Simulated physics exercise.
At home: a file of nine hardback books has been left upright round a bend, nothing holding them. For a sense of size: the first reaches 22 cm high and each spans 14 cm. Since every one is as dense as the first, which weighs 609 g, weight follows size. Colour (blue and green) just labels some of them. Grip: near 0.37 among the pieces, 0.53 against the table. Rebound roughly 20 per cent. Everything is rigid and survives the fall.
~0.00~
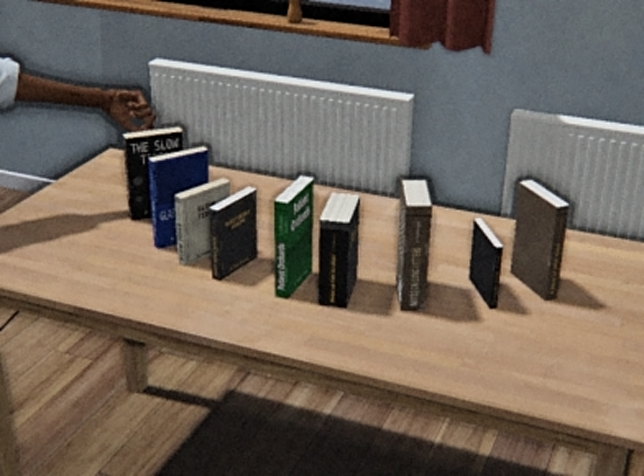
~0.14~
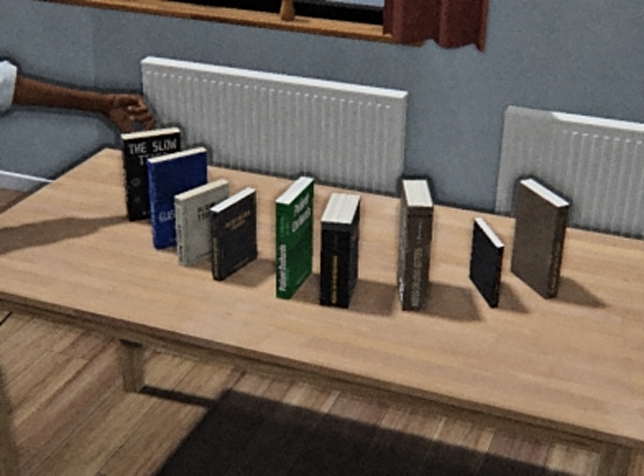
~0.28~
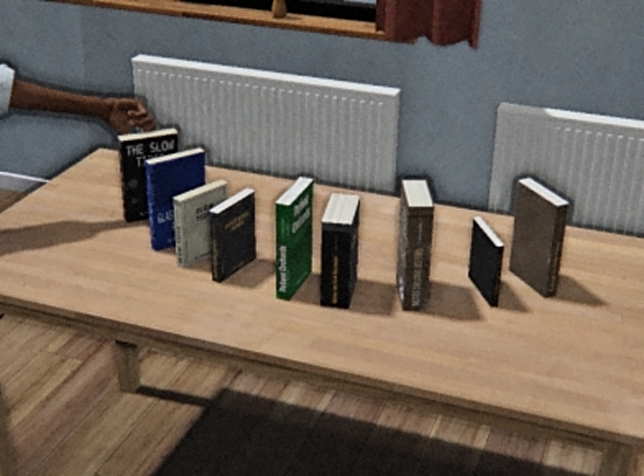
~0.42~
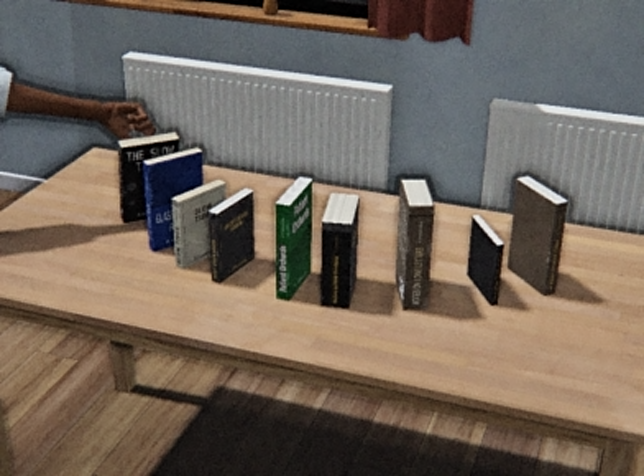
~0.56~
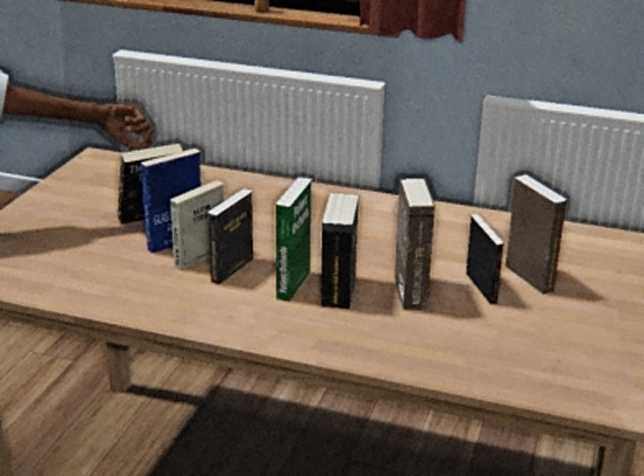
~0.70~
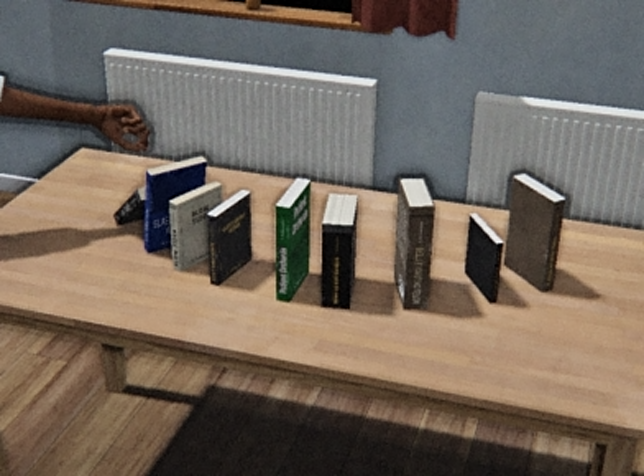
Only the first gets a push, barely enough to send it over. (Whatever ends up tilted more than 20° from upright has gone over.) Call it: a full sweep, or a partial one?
A partial one.
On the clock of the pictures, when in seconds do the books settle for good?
Somewhere near 2.0 seconds.
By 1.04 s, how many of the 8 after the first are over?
The count by then is 3.
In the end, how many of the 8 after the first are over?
I count 3 of them.
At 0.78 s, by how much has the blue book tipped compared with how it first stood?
Measured against how it began, the tilt is near 30 degrees.
After 0.78 s, 1 of the 8 other books over; blue book 30° from how it stood.
After 0.90 s, 3 of the 8 other books over; blue book 62° from how it stood.
After 1.04 s, 3 of the 8 other books over; blue book 73° from how it stood; green book 6° from how it stood.
In the end (2.2 s), 3 of the 8 other books over; blue book 73° from how it stood; green book 9° from how it stood. Five left standing. From the last view, middles, blue book near (199, 247), green book near (301, 242).
